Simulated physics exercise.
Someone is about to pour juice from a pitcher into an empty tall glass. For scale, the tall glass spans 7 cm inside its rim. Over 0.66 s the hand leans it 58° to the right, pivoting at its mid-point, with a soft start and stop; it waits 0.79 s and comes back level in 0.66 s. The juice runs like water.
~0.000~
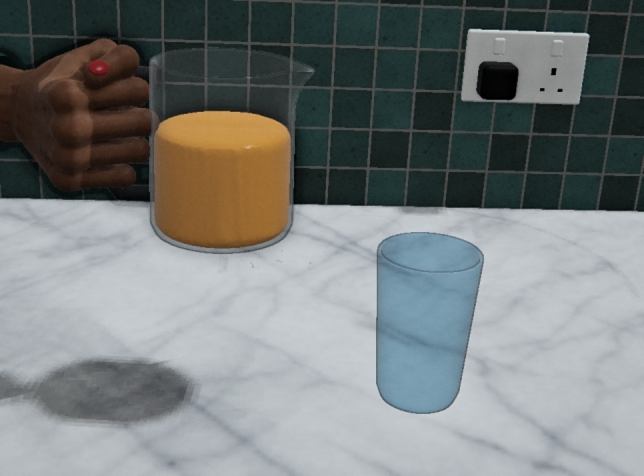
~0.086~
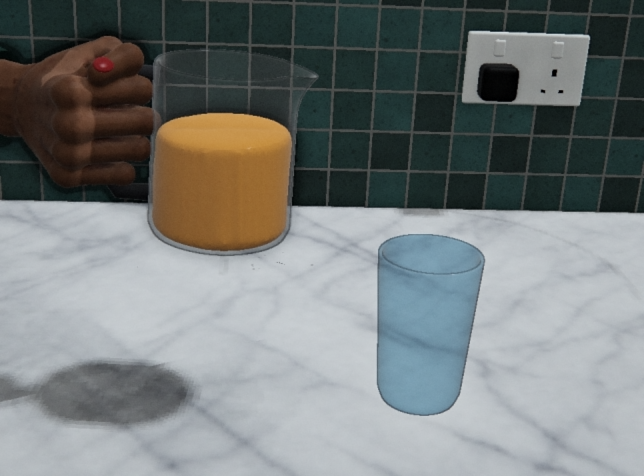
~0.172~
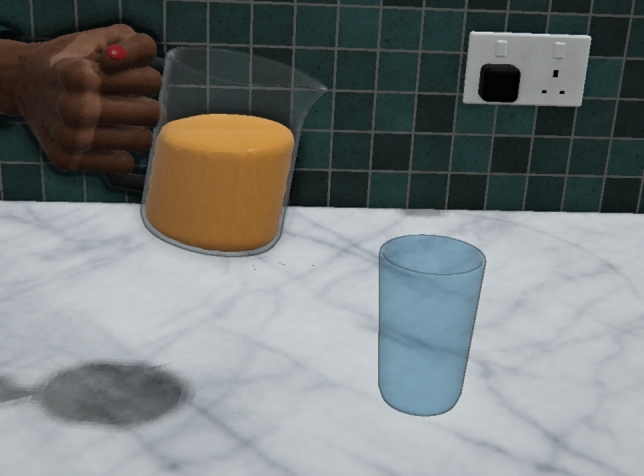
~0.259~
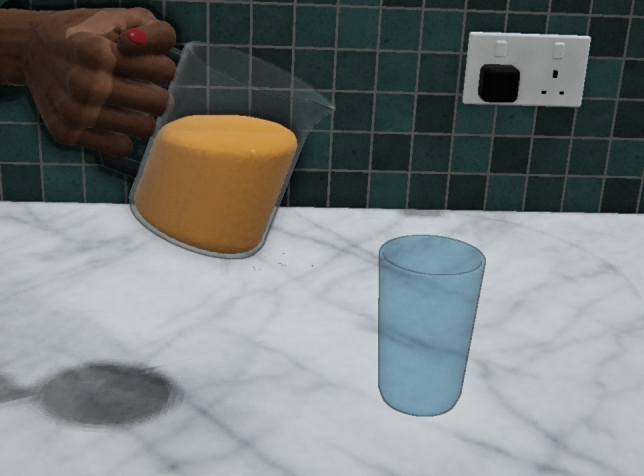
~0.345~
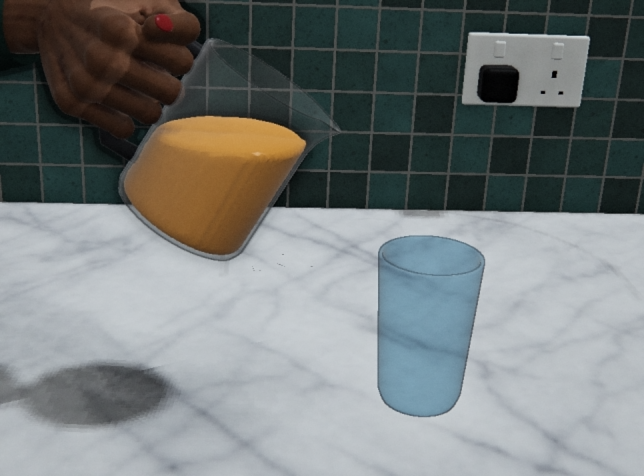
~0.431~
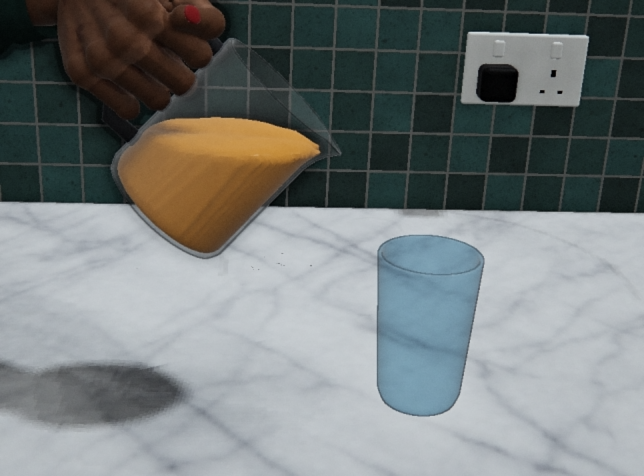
In this clip, a hand holding a clear pitcher of orange juice gradually leans it to the right above a marble counter, the juice shifting toward the spout side, while an empty blue tall glass stands still to the right.
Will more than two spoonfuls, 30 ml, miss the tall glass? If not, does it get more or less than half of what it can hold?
Outcome: A mess beside it.
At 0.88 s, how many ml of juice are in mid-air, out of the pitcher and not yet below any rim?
Close to 35 ml.
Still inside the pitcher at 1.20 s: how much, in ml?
Close to 430 ml.
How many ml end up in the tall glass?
Some 70 ml.
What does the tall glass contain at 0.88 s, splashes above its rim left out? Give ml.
About 35 ml.
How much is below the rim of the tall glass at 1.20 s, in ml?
Close to 60 ml.
After 0.88 s the tilt is 58° and the tall glass has 35 ml, the pitcher 475 ml, and 20 ml is on the work surface.
After 1.20 s the tilt is 58° and the tall glass has 65 ml, the pitcher 430 ml, and 50 ml is on the work surface.
After 1.54 s the tilt is 55° and the tall glass has 70 ml, the pitcher 400 ml, and 85 ml is on the work surface.
After 1.91 s the tilt is 12° and the tall glass has 70 ml, the pitcher 390 ml, and 100 ml is on the work surface.
In the end the tall glass has 70 ml, the pitcher 390 ml, and 100 ml is on the work surface.
